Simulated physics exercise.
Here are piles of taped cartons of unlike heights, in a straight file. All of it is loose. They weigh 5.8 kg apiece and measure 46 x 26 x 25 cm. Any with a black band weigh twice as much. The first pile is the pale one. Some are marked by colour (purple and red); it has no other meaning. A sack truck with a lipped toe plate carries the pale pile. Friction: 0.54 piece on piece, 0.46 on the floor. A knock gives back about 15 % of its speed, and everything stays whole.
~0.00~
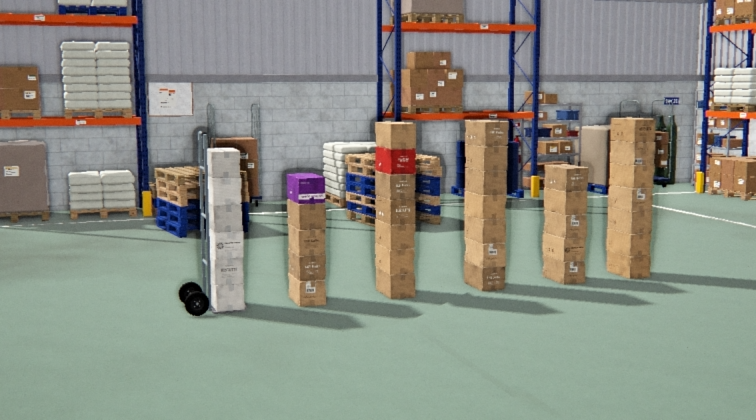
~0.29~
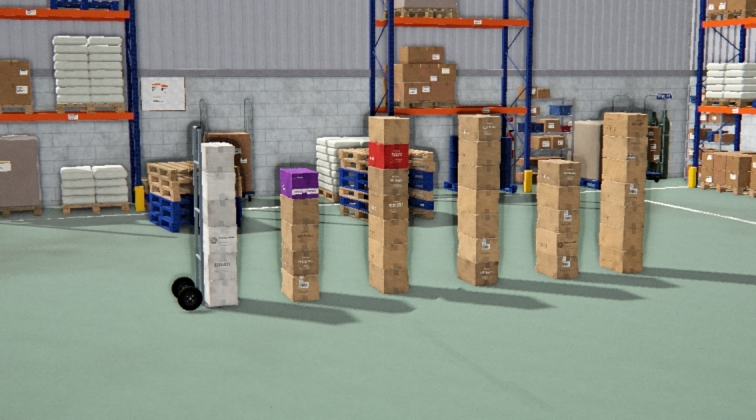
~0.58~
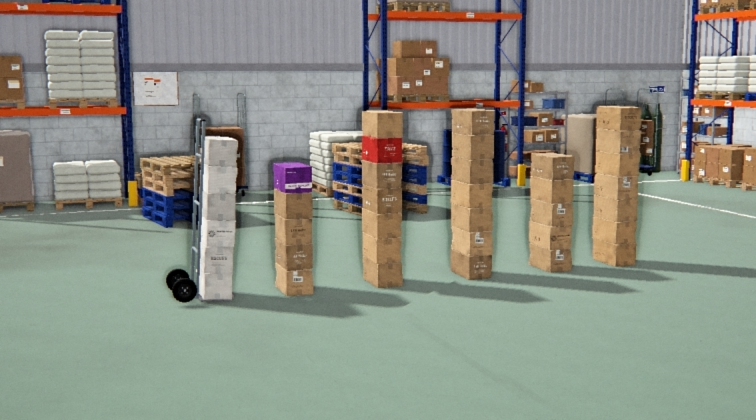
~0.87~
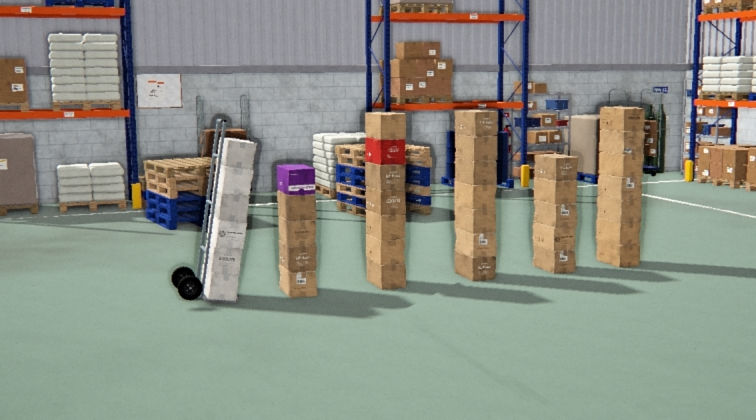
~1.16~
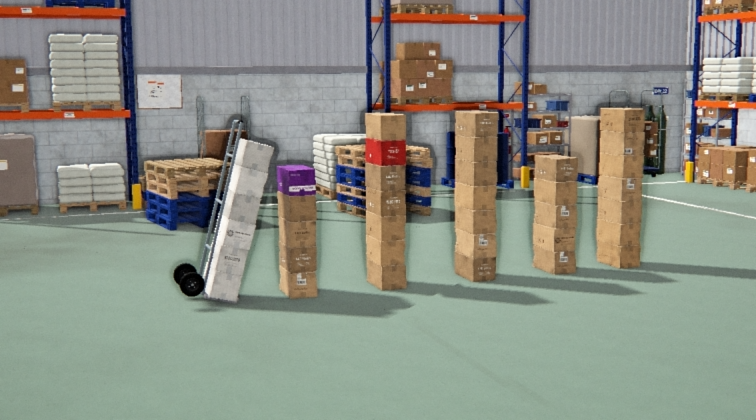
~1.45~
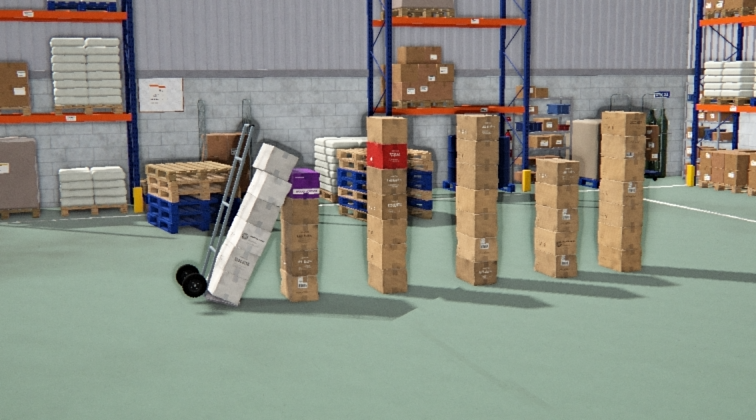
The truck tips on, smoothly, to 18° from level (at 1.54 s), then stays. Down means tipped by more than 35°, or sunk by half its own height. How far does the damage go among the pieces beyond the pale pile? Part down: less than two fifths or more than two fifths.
More than two fifths of them.
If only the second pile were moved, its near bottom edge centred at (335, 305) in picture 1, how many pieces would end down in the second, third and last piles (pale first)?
In that case second 4, third 7, last 7.
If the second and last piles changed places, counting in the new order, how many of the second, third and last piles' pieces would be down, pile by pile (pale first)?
In that case second 6, third 7, last 5.
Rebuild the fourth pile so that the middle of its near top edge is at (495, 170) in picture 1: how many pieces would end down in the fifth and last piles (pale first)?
In that case fifth 0, last 0.
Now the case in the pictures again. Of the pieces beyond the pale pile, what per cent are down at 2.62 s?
By then 35 per cent.
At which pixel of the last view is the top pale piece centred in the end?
Near (366, 241).
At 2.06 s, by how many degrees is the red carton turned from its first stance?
About 0°.
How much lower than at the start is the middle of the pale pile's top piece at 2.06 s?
About 40 cm.
By 2.06 s, 6 of the pale pile down; 4 of the 31 other cartons down; purple carton tilted 37°, 15 cm lower.
By 2.62 s, 6 of the pale pile down; 11 of the 31 other cartons down; red carton tilted 49°, 30 cm lower; purple carton tilted 22°, 55 cm lower.
By 3.68 s, 6 of the pale pile down; 18 of the 31 other cartons down; red carton on its side; purple carton on its side.
When it is over (8.8 s), 6 of the pale pile down; 18 of the 31 other cartons down; purple carton on its side; red carton on its side. That is 58 per cent. In pixels of the last frame, middles, purple carton near (432, 248), red carton near (430, 221).
